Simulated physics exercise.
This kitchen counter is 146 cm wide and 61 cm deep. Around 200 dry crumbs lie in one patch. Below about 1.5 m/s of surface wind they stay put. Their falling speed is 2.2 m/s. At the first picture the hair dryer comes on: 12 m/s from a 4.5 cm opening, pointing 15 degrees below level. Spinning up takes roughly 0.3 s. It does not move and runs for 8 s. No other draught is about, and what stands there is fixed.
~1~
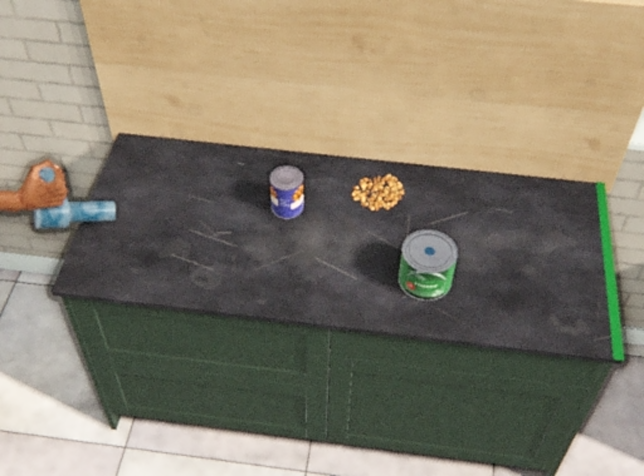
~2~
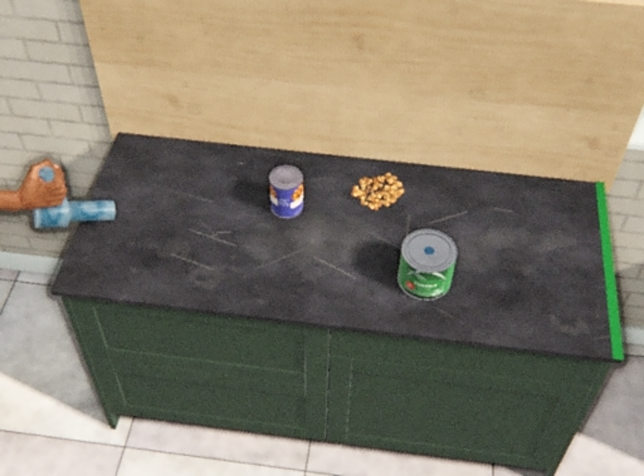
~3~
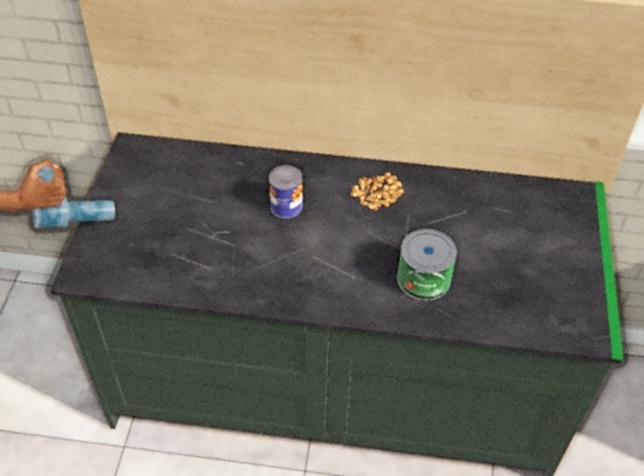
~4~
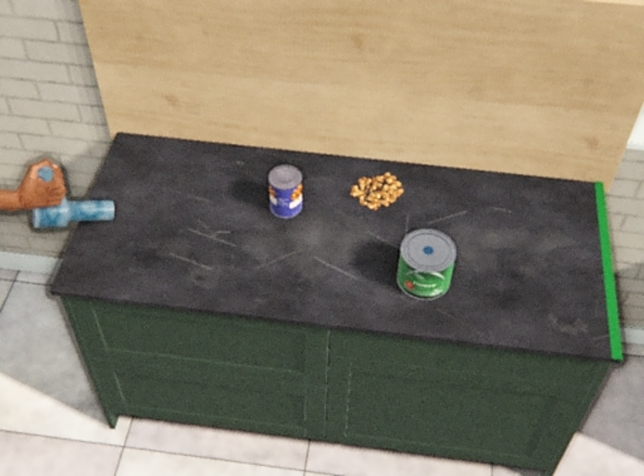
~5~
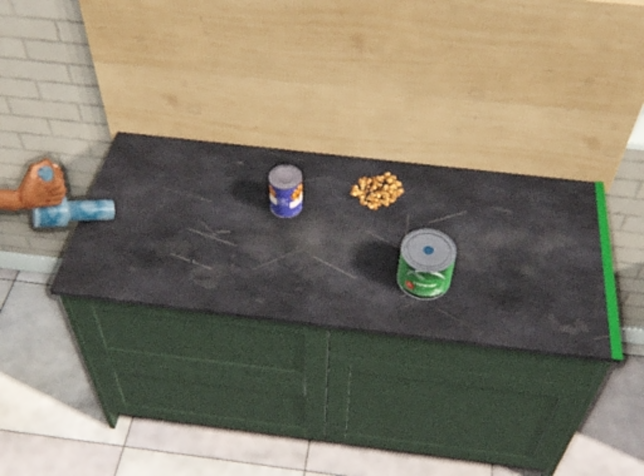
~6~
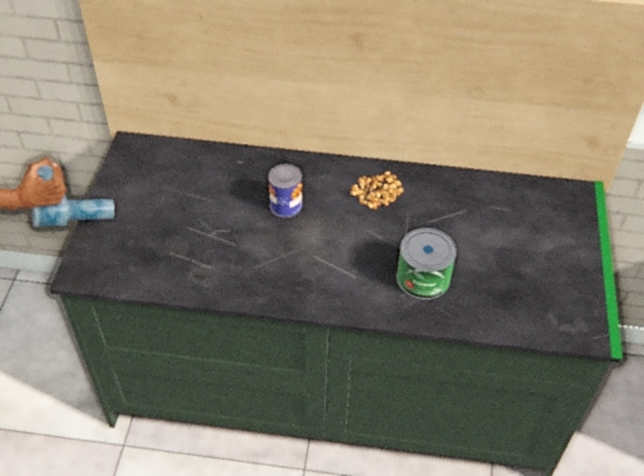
A hand at left pointing a blue hair dryer across a dark counter, two tins and a patch of crumbs staying still.
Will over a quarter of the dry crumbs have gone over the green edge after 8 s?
As for a quarter going over the green edge: No.
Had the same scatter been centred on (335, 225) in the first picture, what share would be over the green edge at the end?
In that case some 50 per cent.
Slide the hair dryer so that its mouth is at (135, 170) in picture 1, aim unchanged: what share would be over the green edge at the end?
Then about 80 %.
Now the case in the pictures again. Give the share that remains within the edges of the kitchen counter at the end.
Some 90 per cent.
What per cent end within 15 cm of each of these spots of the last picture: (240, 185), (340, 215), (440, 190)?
In turn about 0 %, 50 %, 20 %.
Then, 1.2 s after the last picture, 0 % are over the green edge; the middle of those still in play is near (381, 194); 19 % have settled or left.
Then, 2.2 s after the last picture, 6 % are over the green edge; the middle of those still in play is near (381, 194); 26 % have settled or left.
Then, 4.1 s after the last picture, 8 % are over the green edge; the middle of those still in play is near (381, 194); 34 % have settled or left.
Then, 7.7 s after the last picture, at the end, 10 % are over the green edge; the middle of those still in play is near (381, 194).
